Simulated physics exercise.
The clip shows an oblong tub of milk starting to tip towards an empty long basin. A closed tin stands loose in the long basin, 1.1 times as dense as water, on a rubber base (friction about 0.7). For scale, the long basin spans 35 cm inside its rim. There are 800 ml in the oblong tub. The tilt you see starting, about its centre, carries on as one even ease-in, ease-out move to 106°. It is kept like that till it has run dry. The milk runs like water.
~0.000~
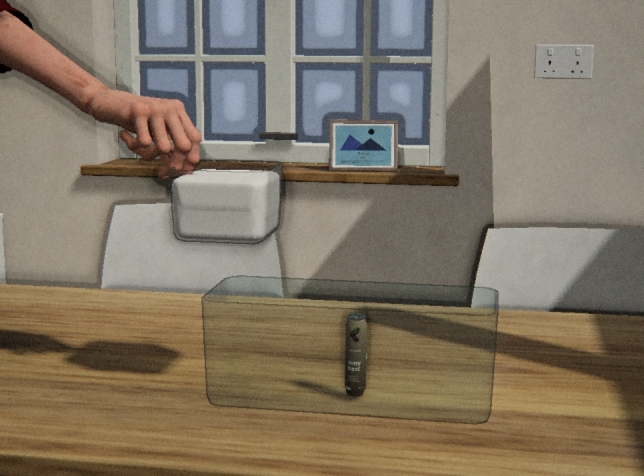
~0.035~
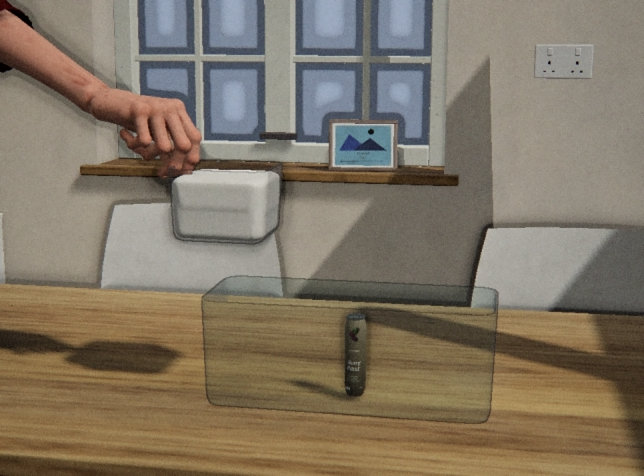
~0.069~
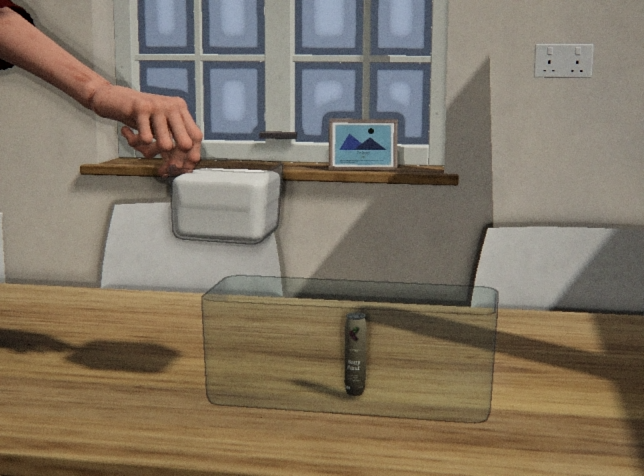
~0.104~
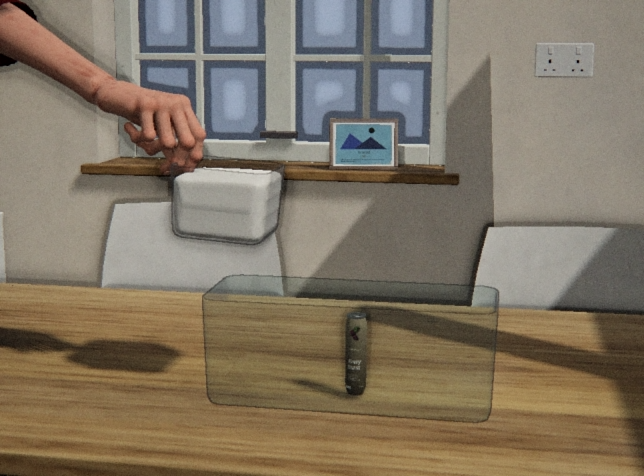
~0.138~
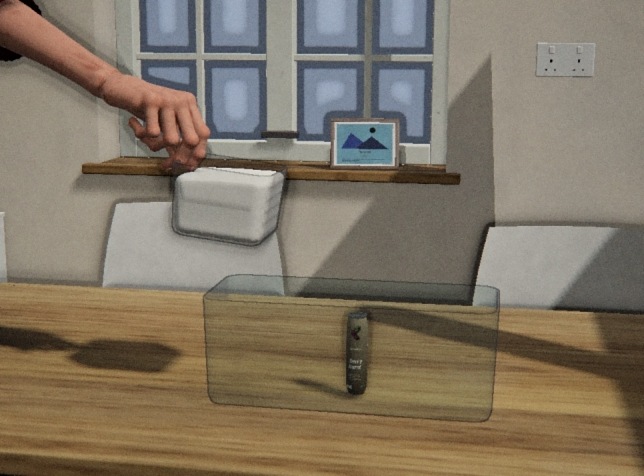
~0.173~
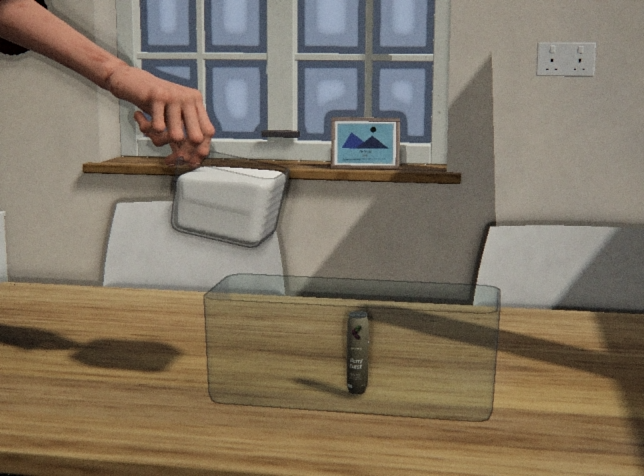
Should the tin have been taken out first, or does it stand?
It topples.
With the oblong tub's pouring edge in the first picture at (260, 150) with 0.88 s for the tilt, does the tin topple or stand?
Then it stays up.
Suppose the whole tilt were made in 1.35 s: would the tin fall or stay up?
Then it stays up.
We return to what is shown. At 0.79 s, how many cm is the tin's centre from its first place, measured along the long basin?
Some 1 cm.
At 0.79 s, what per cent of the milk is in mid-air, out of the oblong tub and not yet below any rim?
Some 8 per cent.
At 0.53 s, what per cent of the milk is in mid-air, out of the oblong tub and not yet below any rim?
Near 28 in a hundred.
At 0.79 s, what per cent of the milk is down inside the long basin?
About 80 per cent.
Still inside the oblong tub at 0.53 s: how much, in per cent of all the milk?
Near 60 in a hundred.
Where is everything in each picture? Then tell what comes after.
In the first picture, it leans 0°; its right rim is at (275, 169); the milk meets the walls at (184, 175) and (273, 178); the long basin's rim runs from (214, 289) to (497, 303); the tin's top is at (356, 320).
In the second picture, it leans 0°; its right rim is at (275, 169); the milk meets the walls at (184, 175) and (274, 178).
In the third picture, it leans 2°; its right rim is at (275, 169); the milk meets the walls at (185, 173) and (275, 177).
In the fourth picture, it leans 4°; its right rim is at (277, 171); the milk meets the walls at (186, 172) and (276, 177).
In the fifth picture, it leans 7°; its right rim is at (279, 173); the milk meets the walls at (189, 173) and (278, 177).
In the sixth picture, it leans 10°; its right rim is at (282, 176); the milk meets the walls at (189, 172) and (281, 178).
Then, 0.53 s in, the tilt is 72° and 61 per cent is still to pour; the tin stands where it began.
Then, 0.79 s in, the tilt is 104° and 11 per cent is still to pour; the tin stands 1 cm from where it began.
Then, 1.06 s in, the tilt is 106° and 0 per cent is still to pour; the tin lies on its side.
Then, 1.35 s in, the tilt is 106° and 0 per cent is still to pour; the tin lies on its side.
Finally, the tin lies on its side.
